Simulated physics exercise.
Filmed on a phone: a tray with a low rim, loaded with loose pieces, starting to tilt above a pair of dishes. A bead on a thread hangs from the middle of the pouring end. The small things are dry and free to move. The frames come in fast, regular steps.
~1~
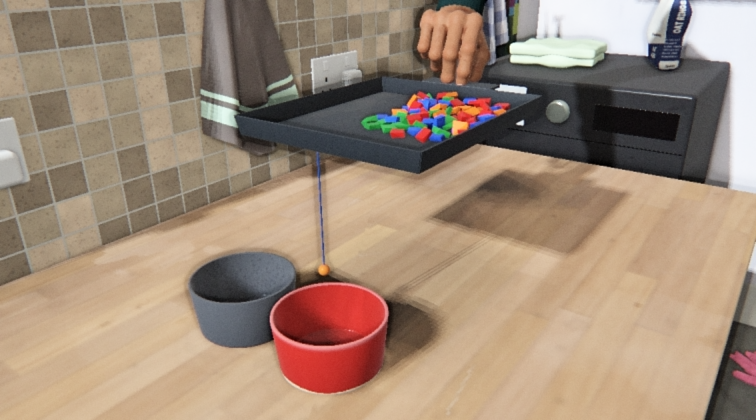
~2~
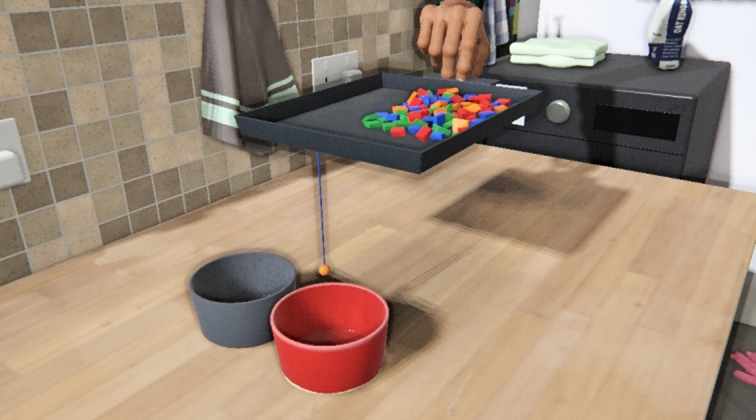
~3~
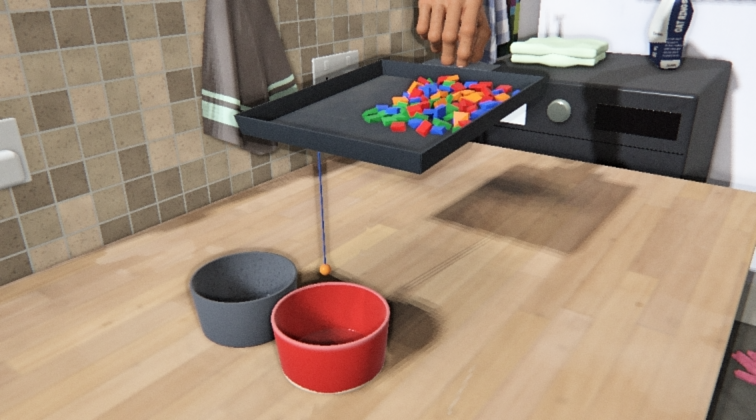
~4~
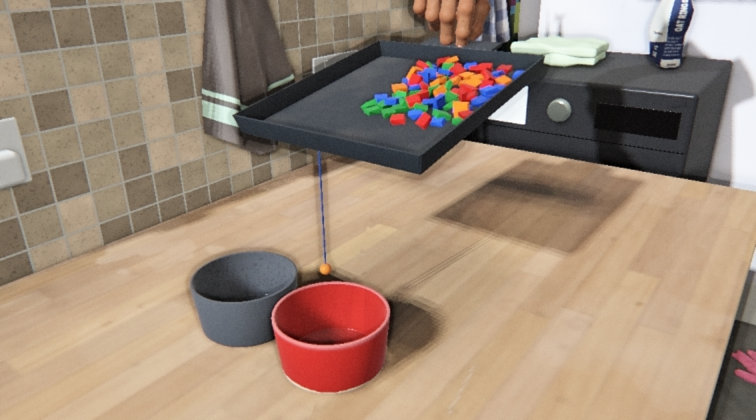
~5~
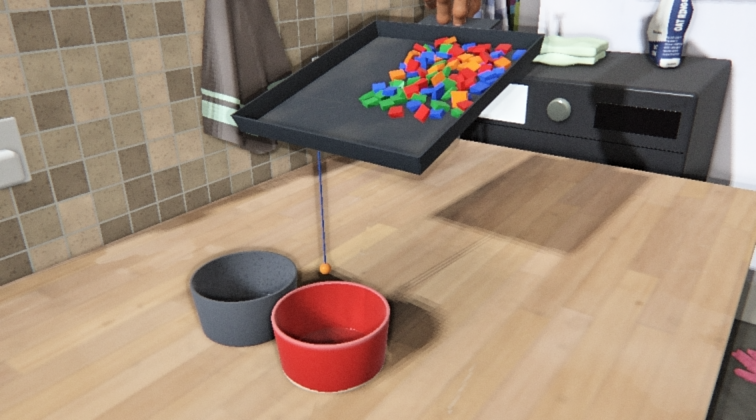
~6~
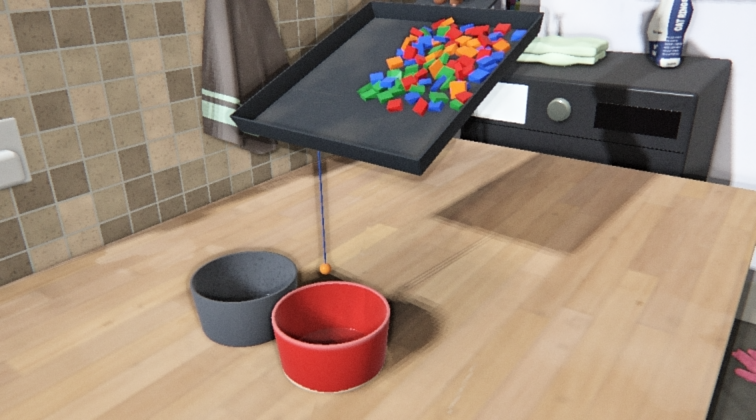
A kitchen counter of pale wood is seen from slightly above, with a tiled wall at left and a dark appliance behind. A black tray heaped with small red, blue, green and orange pieces hangs over a grey dish at left and a red one at right, an orange bead dangling on a thread. Beneath a hand, the tray's far side rises steadily into a clear tilt, while the camera barely moves.
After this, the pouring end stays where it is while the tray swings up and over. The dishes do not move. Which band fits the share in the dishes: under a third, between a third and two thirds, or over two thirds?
Caught overall: Between a third and two thirds.
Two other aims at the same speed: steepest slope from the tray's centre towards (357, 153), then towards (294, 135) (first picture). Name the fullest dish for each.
At the first place the dish on the right, at the second the left dish.
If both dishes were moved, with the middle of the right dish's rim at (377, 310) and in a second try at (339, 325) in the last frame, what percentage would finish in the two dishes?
In turn 50 and 80 in a hundred.
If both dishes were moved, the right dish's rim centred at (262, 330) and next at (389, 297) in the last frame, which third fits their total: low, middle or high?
The first try: Under a third. The second: Below one third.
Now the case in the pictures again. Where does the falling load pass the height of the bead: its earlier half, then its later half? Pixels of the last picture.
Around (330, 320) and then (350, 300).
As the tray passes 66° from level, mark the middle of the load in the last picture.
Near (362, 148).
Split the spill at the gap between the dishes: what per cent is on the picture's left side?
Roughly 50 in a hundred.
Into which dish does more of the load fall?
Fuller: The right dish.
Just after the last frame, tray tipped steeply; the larger part on the tray; about a tenth in the air.
A moment on, tray tipped past a quarter turn; roughly a third on the tray; roughly a quarter in the right dish; roughly a quarter outside both; about a tenth in the air.
Further on, tray tipped past a quarter turn; roughly half in the right dish; just a few in the left dish; roughly half outside both.
When it is over, tray tipped past a quarter turn; roughly half in the right dish; just a few in the left dish; roughly half outside both.
